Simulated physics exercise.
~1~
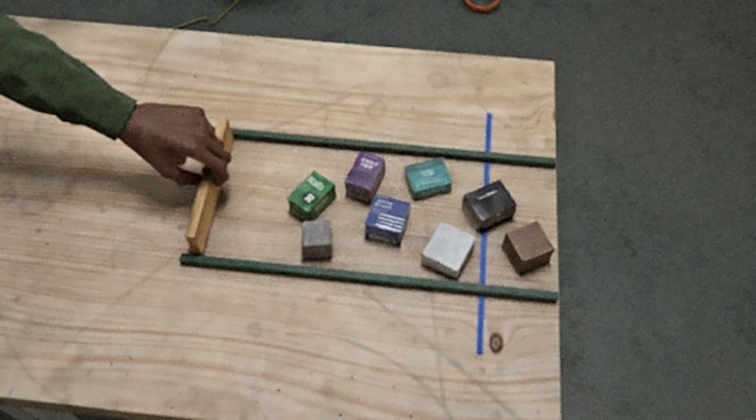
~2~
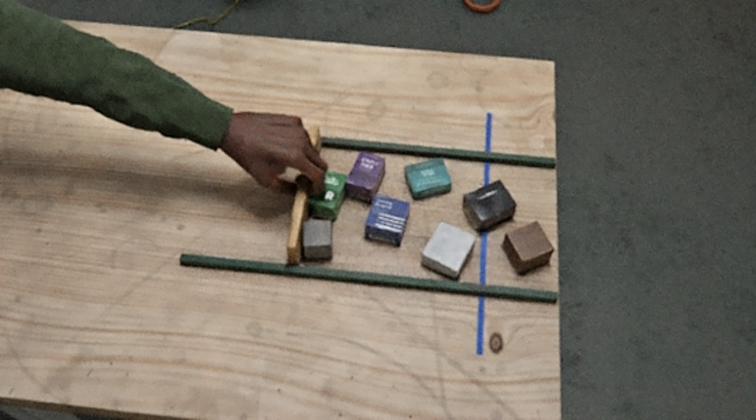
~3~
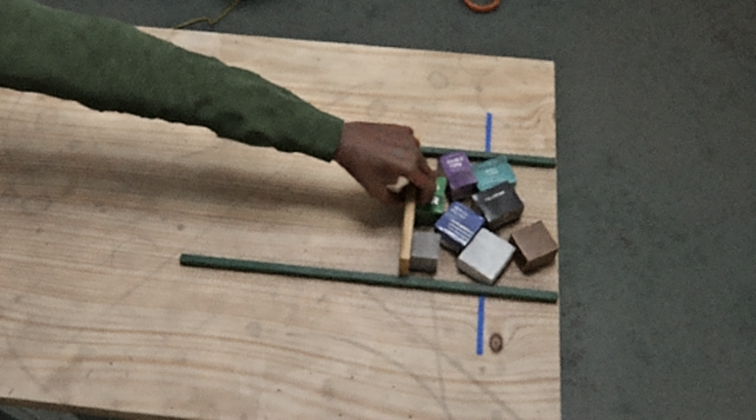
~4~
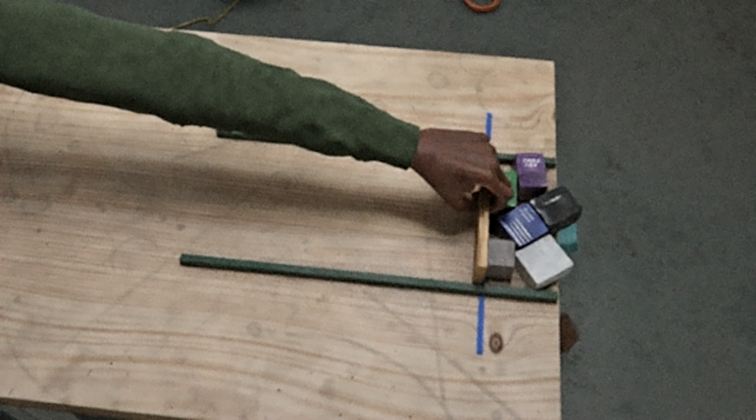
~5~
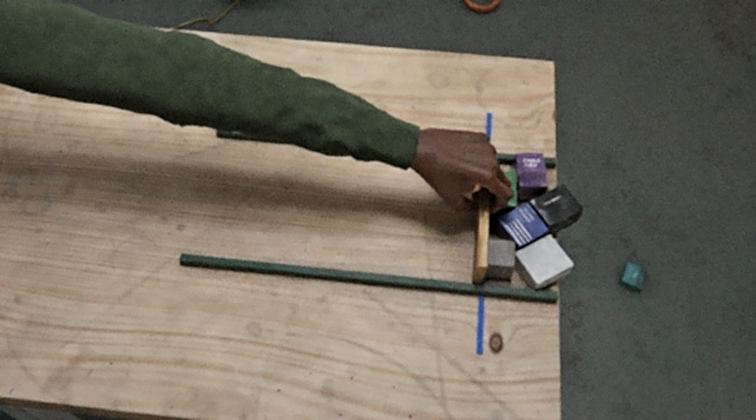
Eight small boxes and blocks in green, purple, turquoise, blue, black, grey, white and brown lie between two dark green rods on a wooden table, seen from above. A hand in a green sleeve holds an upright wooden board at the left, while a blue tape line crosses near the table's right edge. The hand pushes the board rightward, gathering the pieces into a cluster. As the board reaches the tape, the brown block tips over the edge and the turquoise box drops after it. The board stops there, the turquoise box lies on the grey floor, and the others stay bunched at the edge.
